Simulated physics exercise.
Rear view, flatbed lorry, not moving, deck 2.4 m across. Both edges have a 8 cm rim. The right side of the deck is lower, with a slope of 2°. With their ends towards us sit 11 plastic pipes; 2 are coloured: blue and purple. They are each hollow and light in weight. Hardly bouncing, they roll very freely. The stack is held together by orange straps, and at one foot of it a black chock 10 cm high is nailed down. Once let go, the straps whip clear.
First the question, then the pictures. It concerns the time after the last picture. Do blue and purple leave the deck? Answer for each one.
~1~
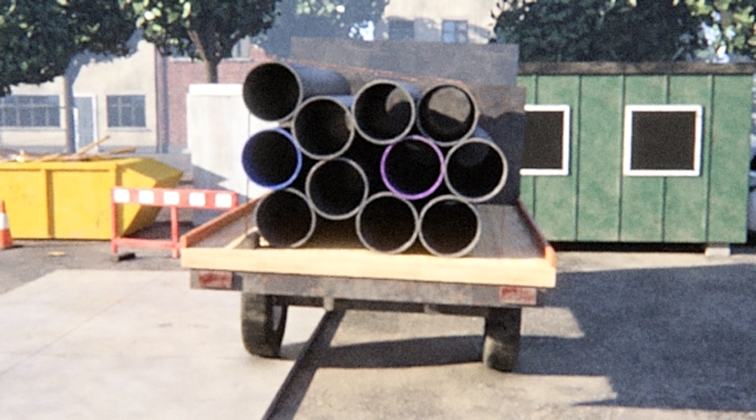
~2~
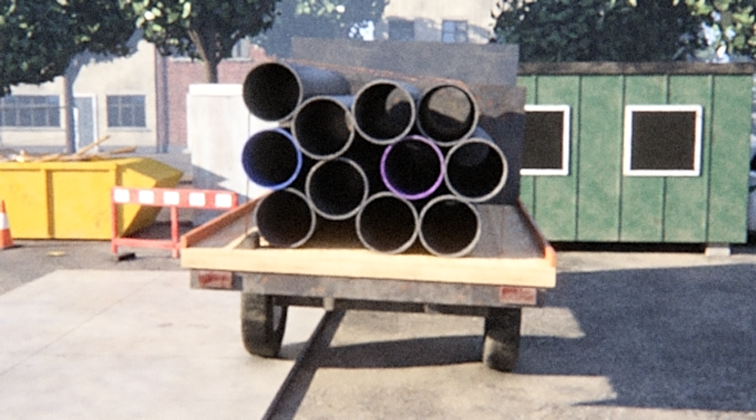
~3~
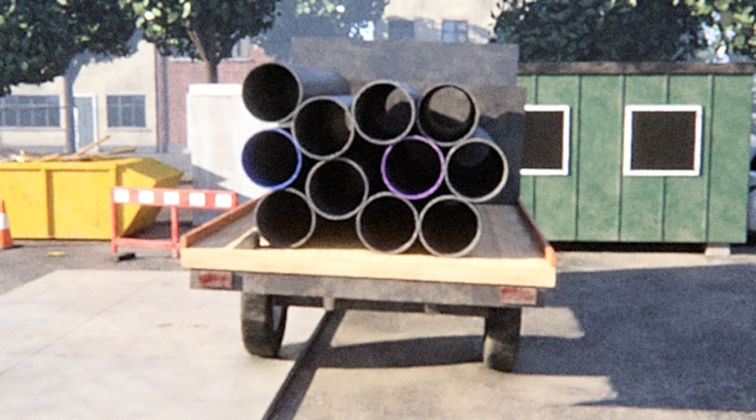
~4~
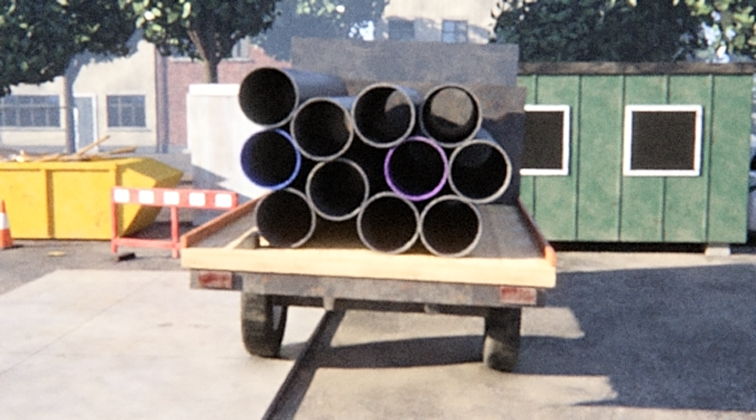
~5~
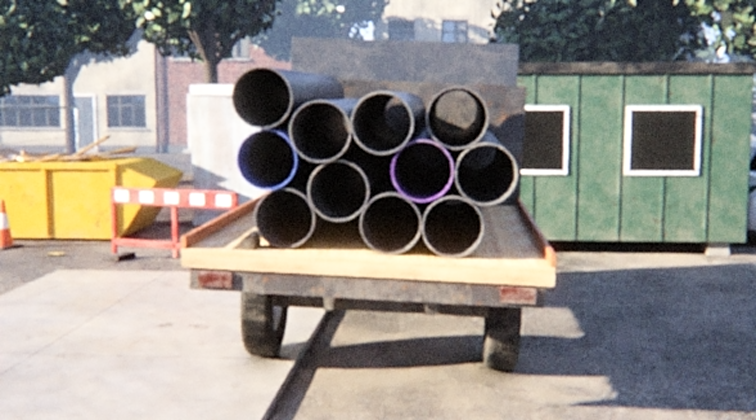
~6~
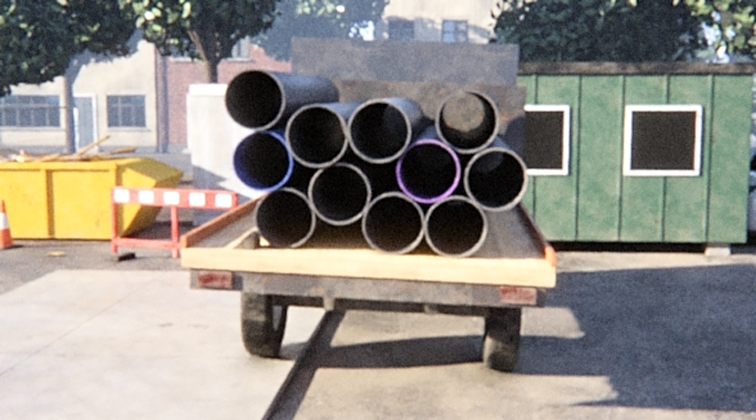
The blue pipe does not, the purple does not.
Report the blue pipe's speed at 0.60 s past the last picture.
0.1 m/s, roughly.
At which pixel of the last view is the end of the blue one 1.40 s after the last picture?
That would be about (217, 216) in pixels.
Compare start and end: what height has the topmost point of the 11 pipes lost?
Roughly 50 cm.
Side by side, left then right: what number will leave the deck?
Left 1, right 0.
Another 0.6 s on from the last picture, blue is on the deck, 15 cm from the left edge, rolling right; purple is up on others, 70 cm from the right edge; 1 off so far.
Another 1.4 s on from the last picture, blue is on the deck, 20 cm from the left edge; purple is up on others, 70 cm from the right edge; 1 off so far.
Another 2.4 s on from the last picture, blue is on the deck, 20 cm from the left edge; still the same for purple; 1 off so far.
In the end (3.4 s after the last picture), blue is on the deck, 25 cm from the left edge; purple is up on others, 70 cm from the right edge; 1 off so far.
